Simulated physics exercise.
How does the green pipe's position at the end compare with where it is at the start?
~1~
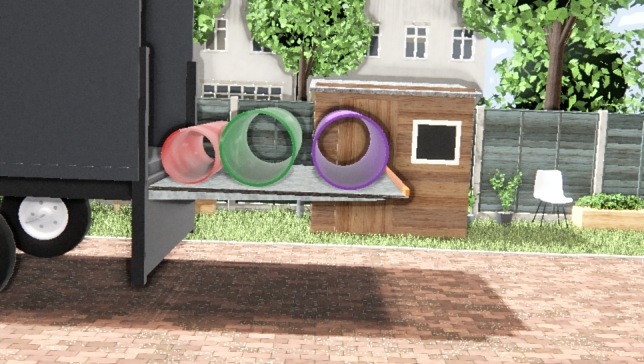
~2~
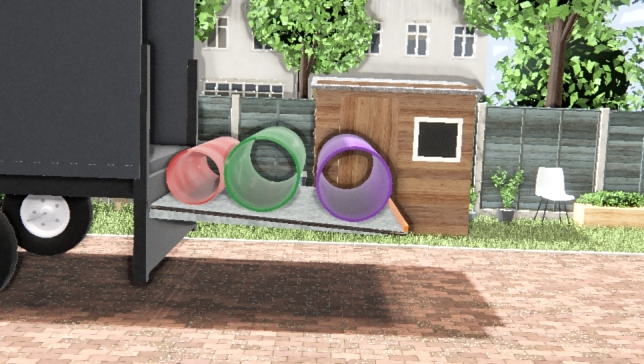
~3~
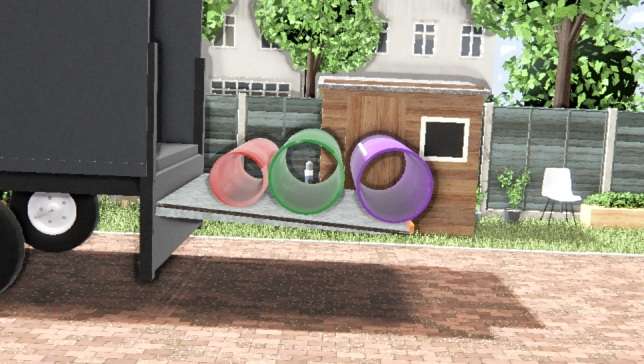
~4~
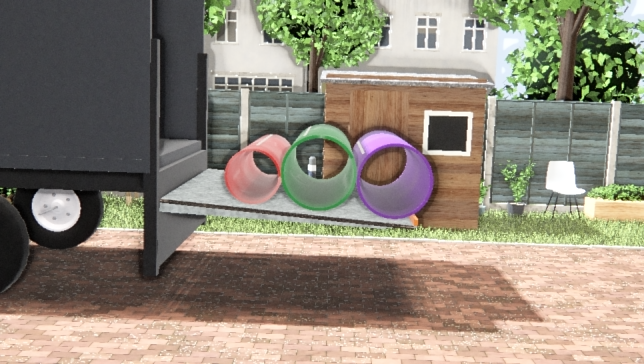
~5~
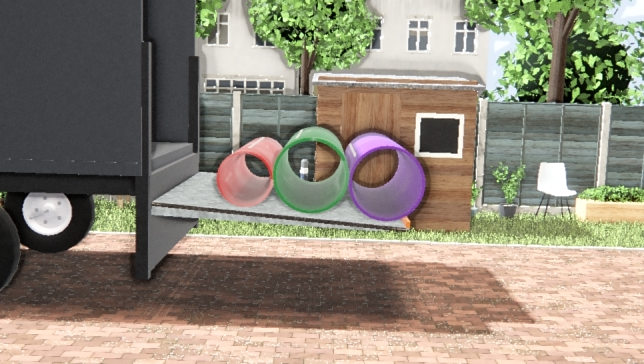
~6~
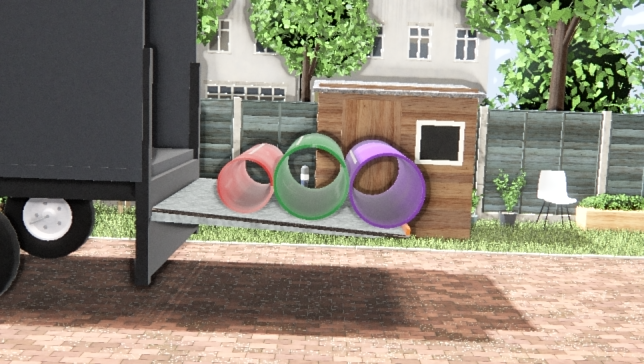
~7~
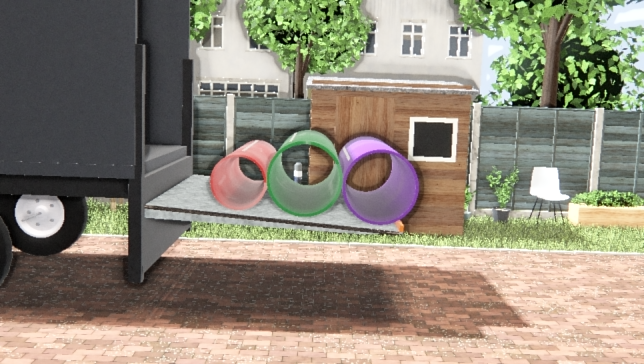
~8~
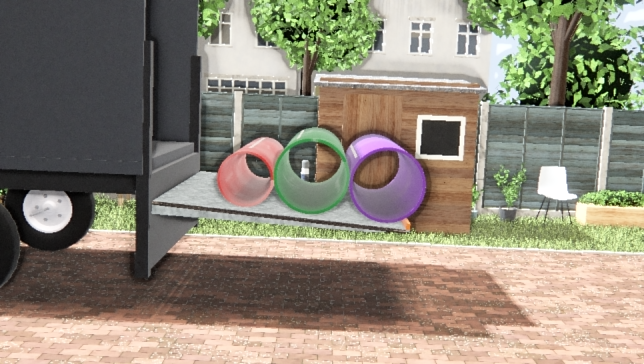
At the start the green pipe sits higher and nearer the lorry, with a gap between it and the purple one. By the end it is a little lower and farther right, resting close up against the purple pipe.
